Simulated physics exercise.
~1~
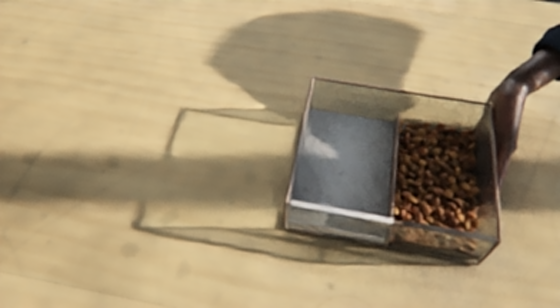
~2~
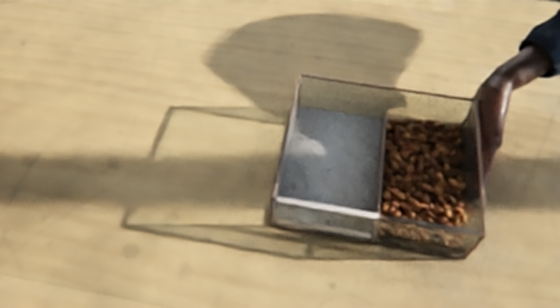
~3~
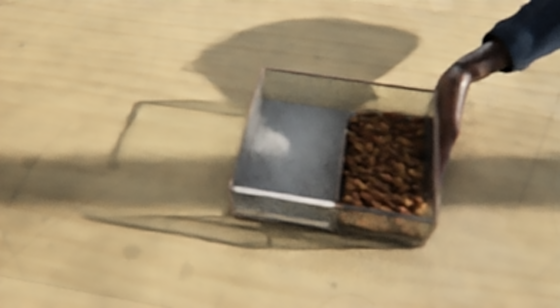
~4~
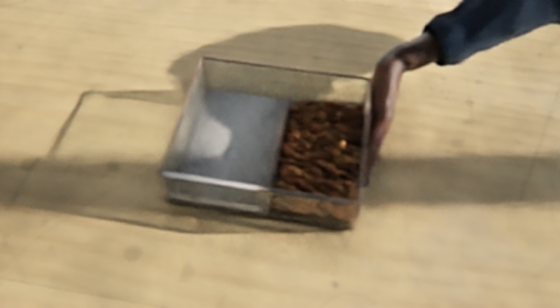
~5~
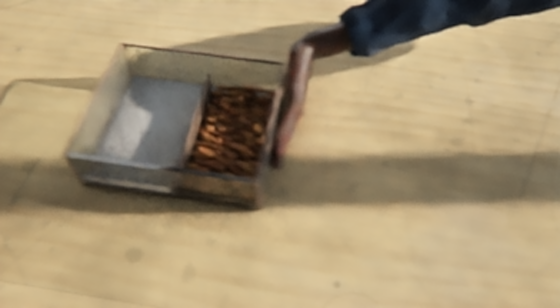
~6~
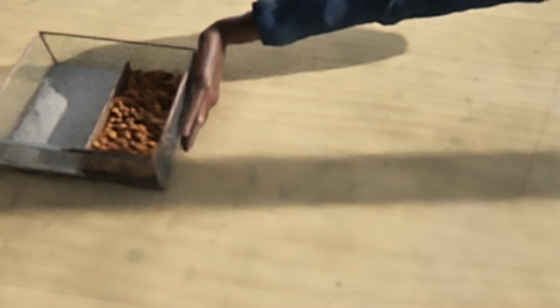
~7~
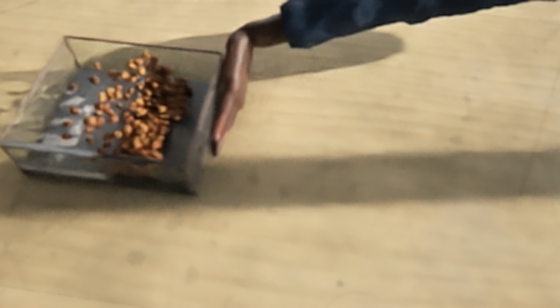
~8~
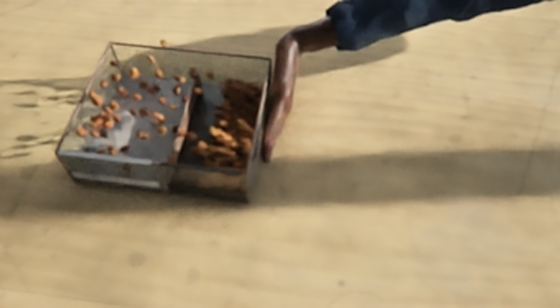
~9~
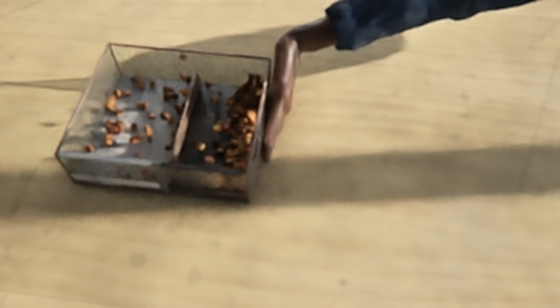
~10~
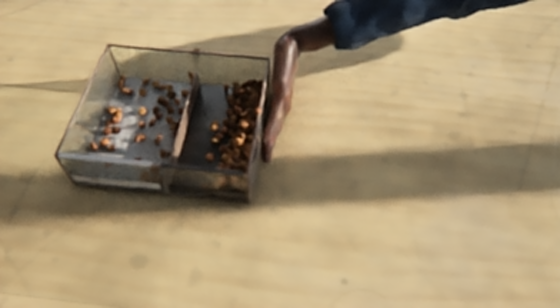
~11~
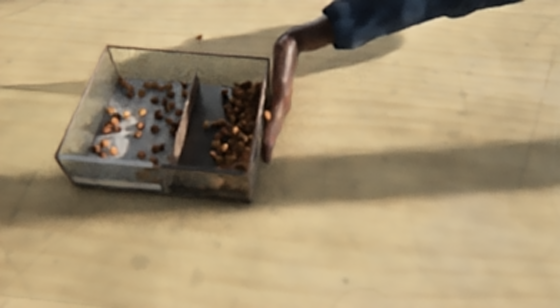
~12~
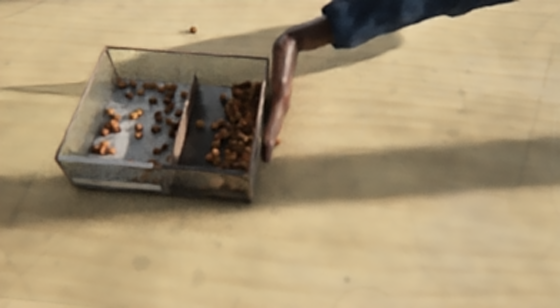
On a pale wooden surface, a hand slides a divided tray left, stops, and kibble scatters across both compartments.
